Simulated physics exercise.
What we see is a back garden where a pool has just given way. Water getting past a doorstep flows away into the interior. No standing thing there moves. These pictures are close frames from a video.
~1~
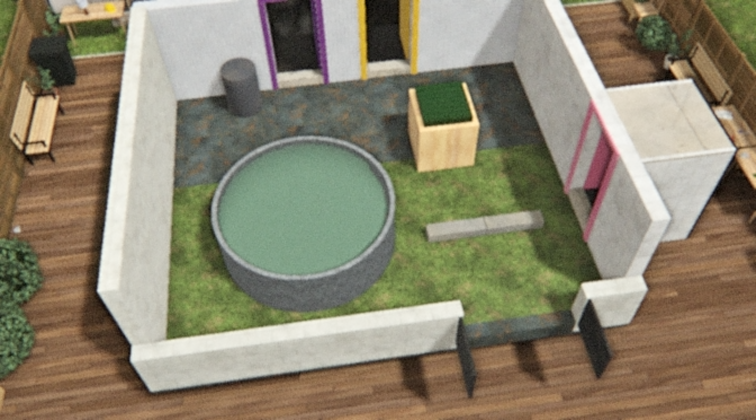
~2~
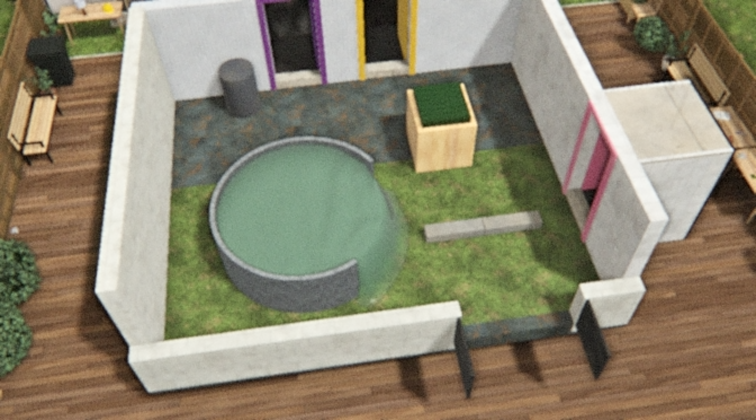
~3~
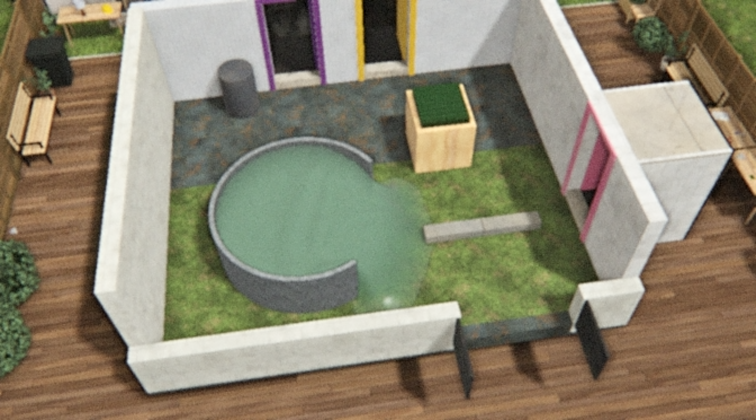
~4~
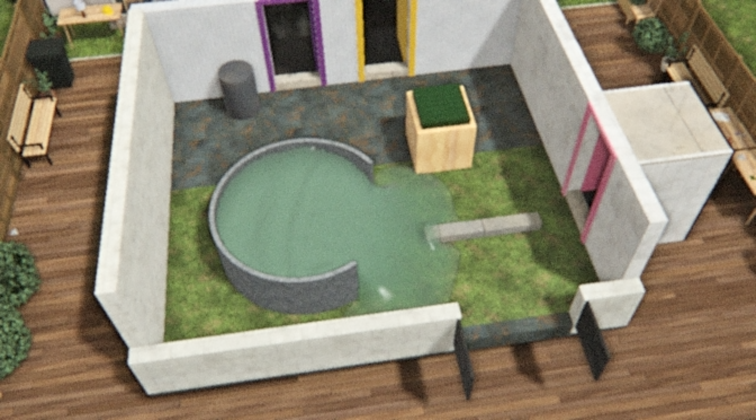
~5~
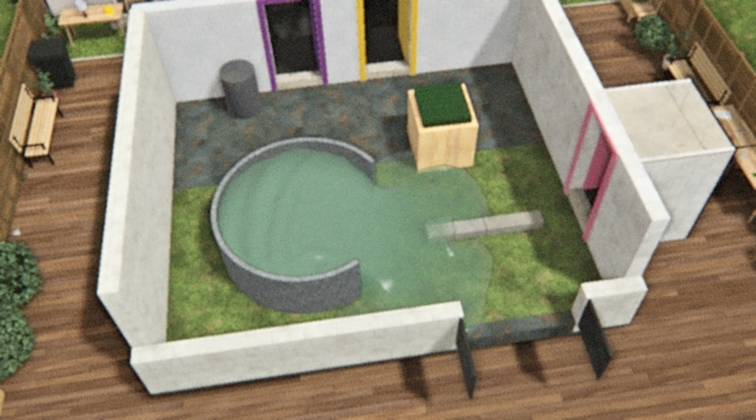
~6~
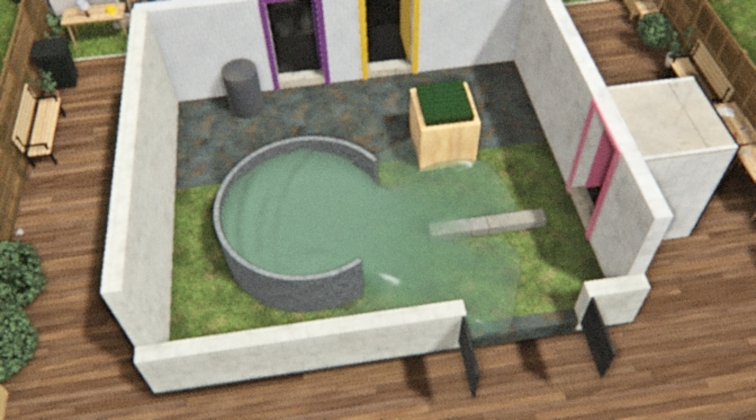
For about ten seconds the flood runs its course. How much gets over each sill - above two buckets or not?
Result: Purple door: Two pails at most; pink door: Over two pails; yellow door: Two pails at most.
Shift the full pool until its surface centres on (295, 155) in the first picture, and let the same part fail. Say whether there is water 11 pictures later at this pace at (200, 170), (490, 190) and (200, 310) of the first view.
Bone-dry, soaked, bone-dry.
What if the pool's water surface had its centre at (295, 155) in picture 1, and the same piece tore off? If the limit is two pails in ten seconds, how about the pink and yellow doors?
My reading: Pink exceeds the threshold, yellow exceeds the threshold.
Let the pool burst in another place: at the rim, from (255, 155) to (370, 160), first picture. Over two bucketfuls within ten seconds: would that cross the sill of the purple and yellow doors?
As it plays out, the purple door rises above and the yellow door rises above.
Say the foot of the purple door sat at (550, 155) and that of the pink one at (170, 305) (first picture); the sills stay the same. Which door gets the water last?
I'd go with the one in pink.
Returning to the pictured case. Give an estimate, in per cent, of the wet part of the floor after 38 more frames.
Around 85 percent, give or take.
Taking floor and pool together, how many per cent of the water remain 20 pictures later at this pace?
That works out to about 82 per cent.
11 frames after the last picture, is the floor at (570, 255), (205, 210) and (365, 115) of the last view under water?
Taking them as listed, they are waterlogged, spared and waterlogged.
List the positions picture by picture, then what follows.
The first frame shows still water in the round pool at (304, 205).
In the second frame, the front is at (365, 303), out from the gap at (388, 235).
In the third frame, the front is at a hidden place, out from the gap at (387, 237).
In the fourth frame, the front is at (407, 170), out from the gap at (388, 239).
In the fifth frame, the front is at (412, 153), out from the gap at (390, 239).
In the sixth frame, water pours out at (392, 238) and has run to (486, 165).
A moment on, water covers 40 % of the floor; the purple door not reached, the pink door wet at the sill, nothing in, the yellow door not reached.
Next, water covers 50 % of the floor; the purple door not reached, the pink door over two buckets in, the yellow door wet at the sill, nothing in.
Then, water covers 65 % of the floor; the purple door wet at the sill, nothing in, the pink door far over two buckets in, the yellow door wet at the sill, nothing in.
Later, water covers 85 % of the floor; the purple door wet at the sill, nothing in, the pink door far over two buckets in, the yellow door wet at the sill, nothing in.
In the end, water covers 95 % of the floor; the purple door wet at the sill, nothing in, the pink door far over two buckets in, the yellow door wet at the sill, nothing in.
